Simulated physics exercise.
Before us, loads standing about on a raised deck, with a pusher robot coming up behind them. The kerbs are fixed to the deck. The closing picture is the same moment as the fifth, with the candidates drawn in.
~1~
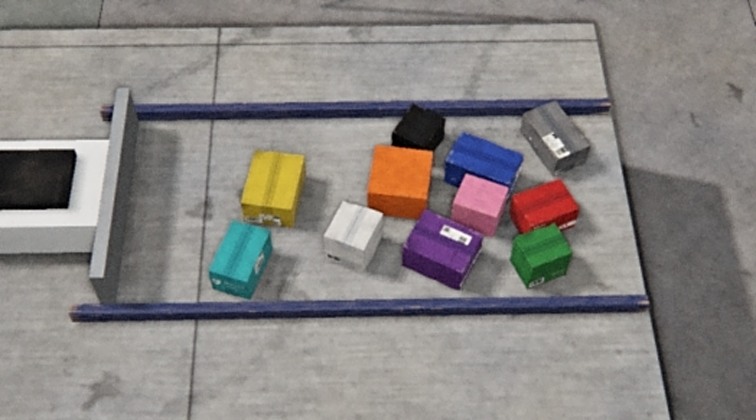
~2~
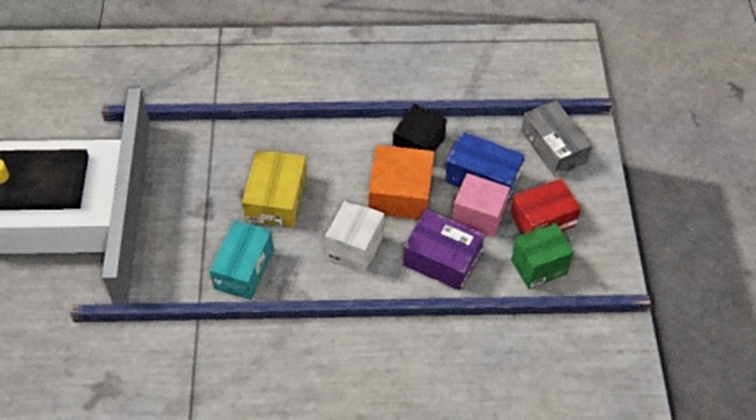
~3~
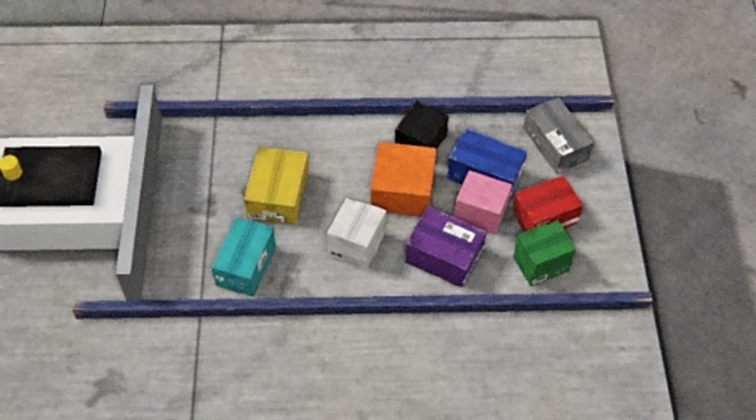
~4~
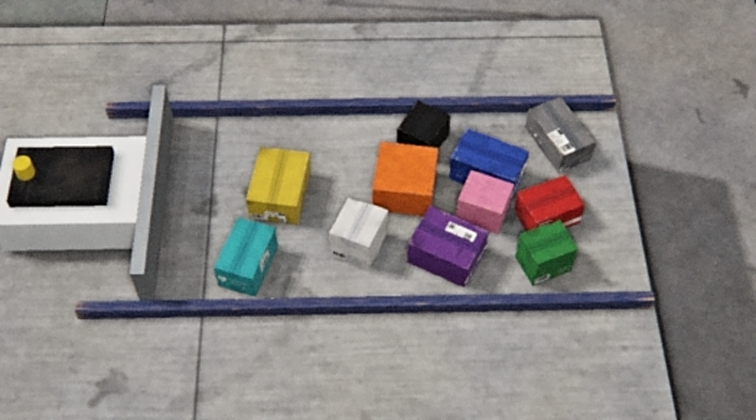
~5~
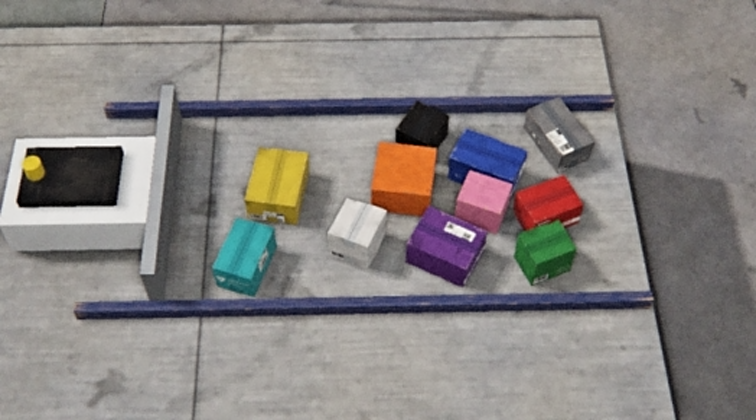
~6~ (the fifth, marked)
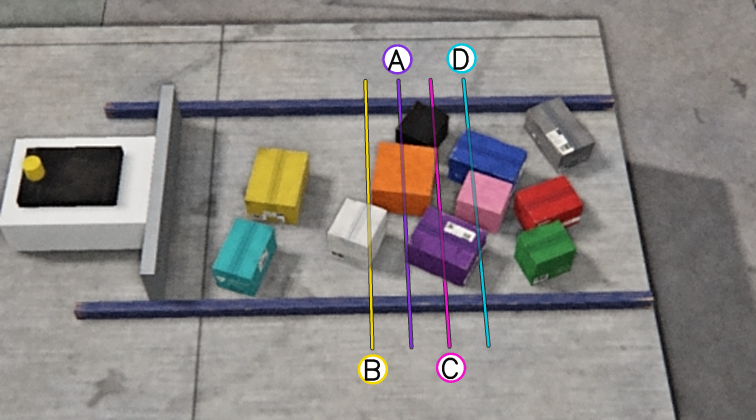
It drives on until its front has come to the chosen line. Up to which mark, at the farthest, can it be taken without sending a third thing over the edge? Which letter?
Stop at D.
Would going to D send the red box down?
By then, yes.
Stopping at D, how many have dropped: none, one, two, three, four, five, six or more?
By then, two.
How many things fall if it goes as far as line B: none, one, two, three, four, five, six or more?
The count is none.
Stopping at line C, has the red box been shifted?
By then, yes.
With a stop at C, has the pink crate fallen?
By then, no.
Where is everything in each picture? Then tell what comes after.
The first frame shows grey parcel (554, 138); pink crate (479, 206); purple parcel (442, 250).
The second frame shows robot (42, 178); green box (542, 255).
The third frame shows robot (55, 175); white box (357, 233).
The fourth frame shows robot (69, 175); black parcel (424, 132).
The fifth frame shows robot (78, 175); orange crate (403, 179); yellow parcel (278, 185); grey parcel (558, 134).
On the copy, A at (404, 203); B at (369, 203); C at (439, 202); D at (475, 201).
On D. First, robot (193, 173); turquoise parcel (300, 255); yellow parcel (307, 184).
Then, robot (306, 171); grey parcel (566, 133); red box (579, 211).
Finally, robot (395, 170); green box over the edge; red box over the edge; two fallen.
By contrast, A is within the limit but short; B is within the limit but short; C is within the limit but short.
